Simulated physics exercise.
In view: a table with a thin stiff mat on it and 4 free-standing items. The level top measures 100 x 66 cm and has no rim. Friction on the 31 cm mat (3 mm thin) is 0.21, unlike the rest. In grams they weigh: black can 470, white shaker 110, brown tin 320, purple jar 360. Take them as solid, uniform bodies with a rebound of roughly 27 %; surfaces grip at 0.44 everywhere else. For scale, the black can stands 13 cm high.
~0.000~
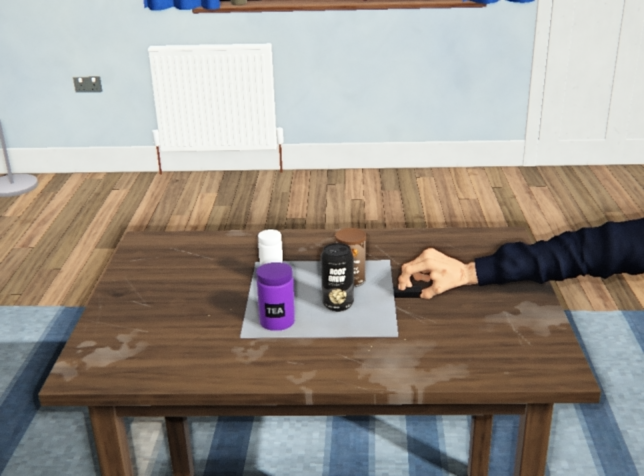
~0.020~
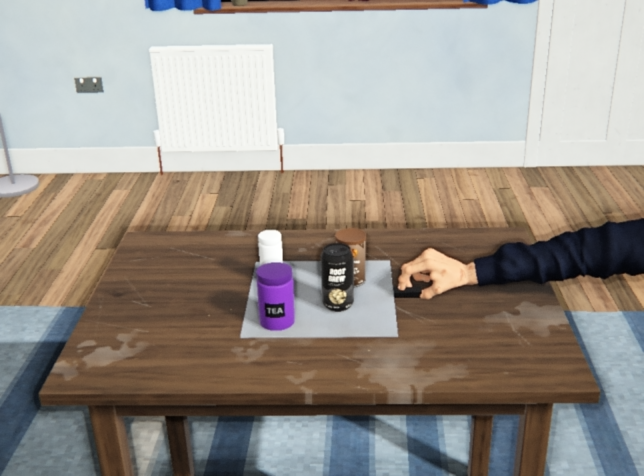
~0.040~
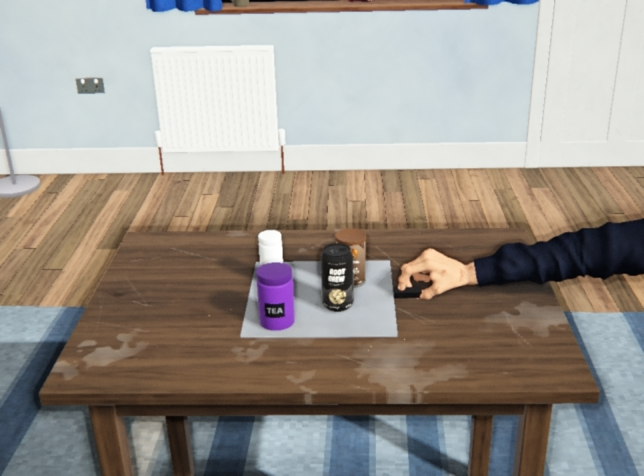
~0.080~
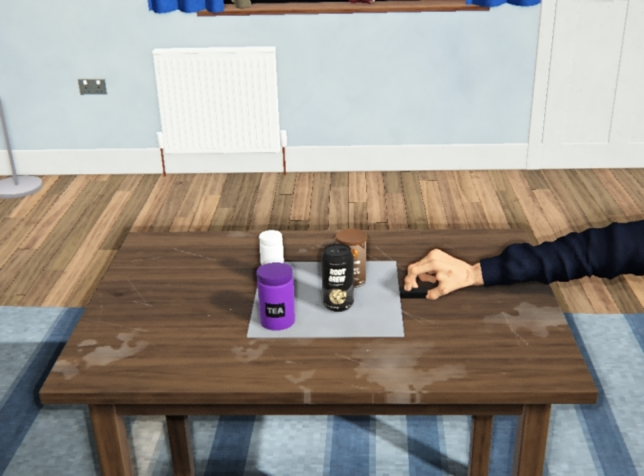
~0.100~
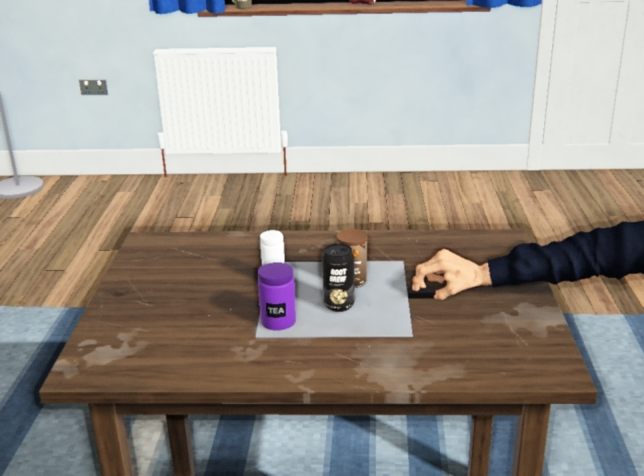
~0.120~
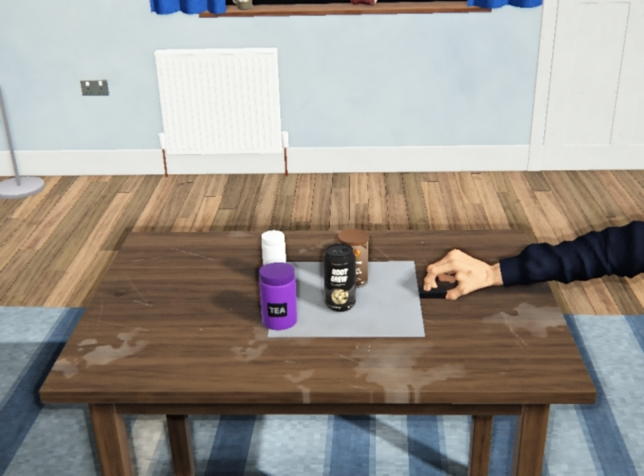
On a wooden table, a hand draws a grey sheet rightward from beneath a purple jar and other containers, which barely move.
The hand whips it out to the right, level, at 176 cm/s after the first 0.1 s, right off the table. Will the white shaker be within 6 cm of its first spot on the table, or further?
The white shaker holds its spot.
Around 0.22 s, 23 cm of pull; white shaker at 3° to upright near (279, 259); purple jar shifted 2 cm; black can shifted 3 cm.
Around 0.32 s, 40 cm of pull; brown tin at 7° to upright; black can at 6° to upright; purple jar shifted 2 cm.
Around 0.52 s, 76 cm of pull; brown tin at 3° to upright; black can shifted 5 cm; purple jar shifted 2 cm.
Finally (1.0 s), all 4 still in place (within 6 cm). Final places as that camera would see them, white shaker near (277, 259).
